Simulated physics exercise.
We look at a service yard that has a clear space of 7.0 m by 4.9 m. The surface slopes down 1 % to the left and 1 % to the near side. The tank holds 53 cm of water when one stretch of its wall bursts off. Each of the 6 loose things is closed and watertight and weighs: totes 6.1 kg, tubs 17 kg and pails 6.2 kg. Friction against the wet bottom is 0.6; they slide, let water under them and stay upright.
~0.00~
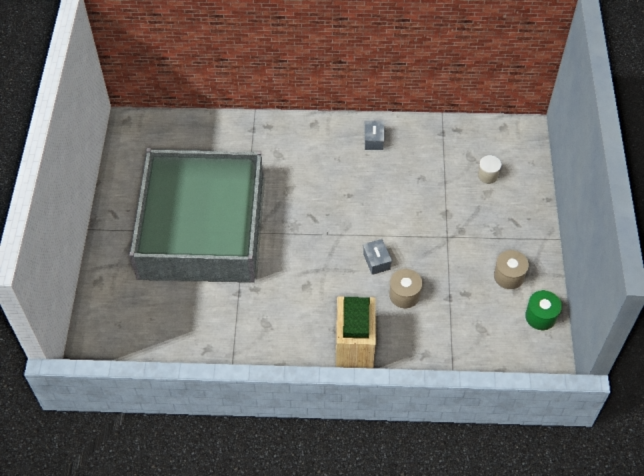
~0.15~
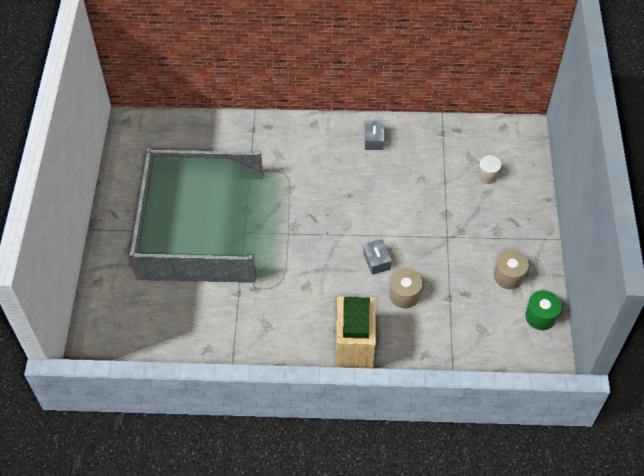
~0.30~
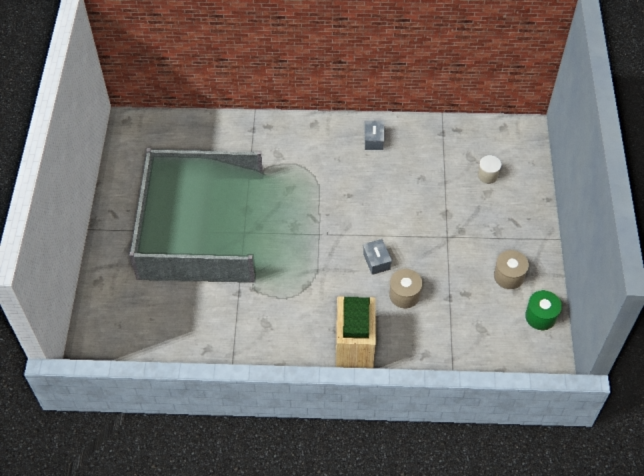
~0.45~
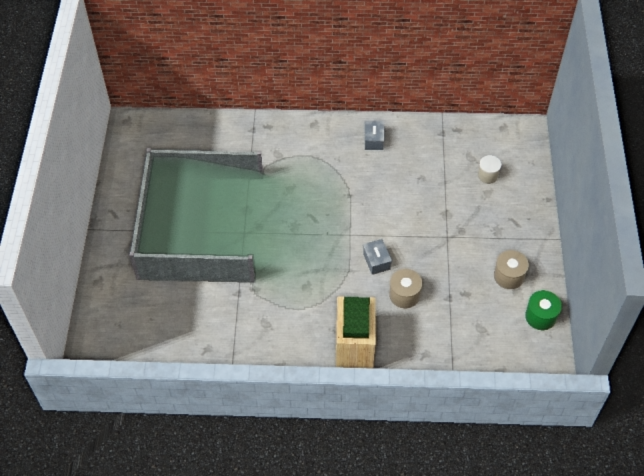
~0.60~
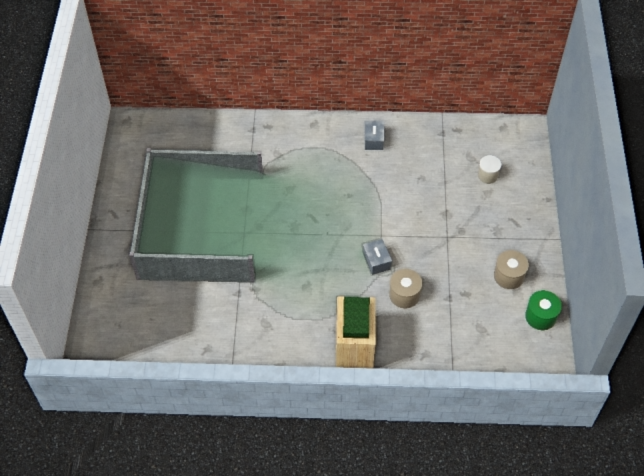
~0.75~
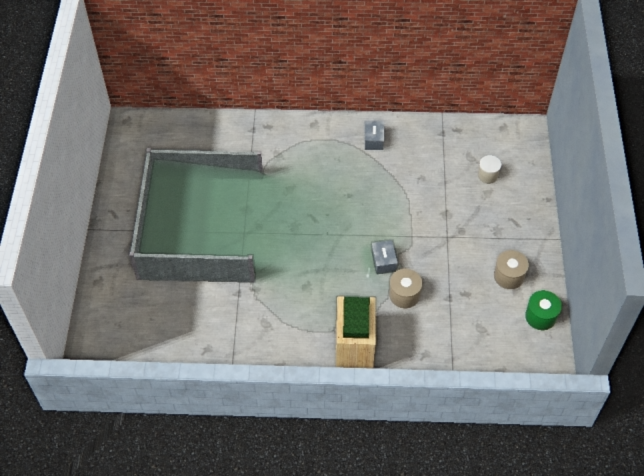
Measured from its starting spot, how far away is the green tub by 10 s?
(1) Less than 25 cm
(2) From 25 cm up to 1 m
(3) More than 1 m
(3) More than 1 m.
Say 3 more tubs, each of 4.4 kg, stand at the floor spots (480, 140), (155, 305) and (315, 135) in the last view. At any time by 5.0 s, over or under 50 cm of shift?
The first one ends up beyond that, the second inside that, the third inside that.
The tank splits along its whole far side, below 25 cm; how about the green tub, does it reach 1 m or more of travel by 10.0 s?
The answer: The green tub stays more or less still.
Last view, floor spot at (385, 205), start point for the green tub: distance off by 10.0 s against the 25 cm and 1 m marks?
It gets carried off.
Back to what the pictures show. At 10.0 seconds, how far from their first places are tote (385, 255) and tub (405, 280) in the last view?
The first ends 150 cm from its start, the second 80 cm.
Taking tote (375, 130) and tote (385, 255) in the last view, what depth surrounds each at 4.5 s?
Depths: Near 11 cm, then near 12 cm.
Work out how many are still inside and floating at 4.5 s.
My tally comes to 6.
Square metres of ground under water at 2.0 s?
My estimate is roughly 21 m2.
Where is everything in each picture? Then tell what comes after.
In the first frame, the green tub at (545, 304), on the bottom; water covers 2.8 m2; 0 of 6 have shifted.
In the second frame, the green tub at (545, 304), on the bottom; water covers 3.7 m2; 0 of 6 have shifted.
In the third frame, the green tub at (545, 304) rests on the ground; 4.8 m2 under water; 0 of 6 have shifted.
In the fourth frame, the green tub at (545, 304), on the bottom; water covers 6.1 m2; 0 of 6 have shifted.
In the fifth frame, the green tub at (545, 304), on the bottom; water covers 7.5 m2; 0 of 6 have shifted.
In the sixth frame, the green tub at (545, 304) rests on the ground; water covers 8.9 m2; 1 of 6 have shifted.
After 2.0 s the green tub is near (545, 304), 0.0 m from its start, aground; 1 afloat.
After 4.5 s the green tub is near (480, 355), 1.2 m from its start, afloat; 6 afloat.
After 7.0 s the green tub is near (412, 338), 1.9 m from its start, afloat; 2 afloat.
After 10.0 s the green tub is near (406, 328), 2.0 m from its start, aground; 1 afloat.
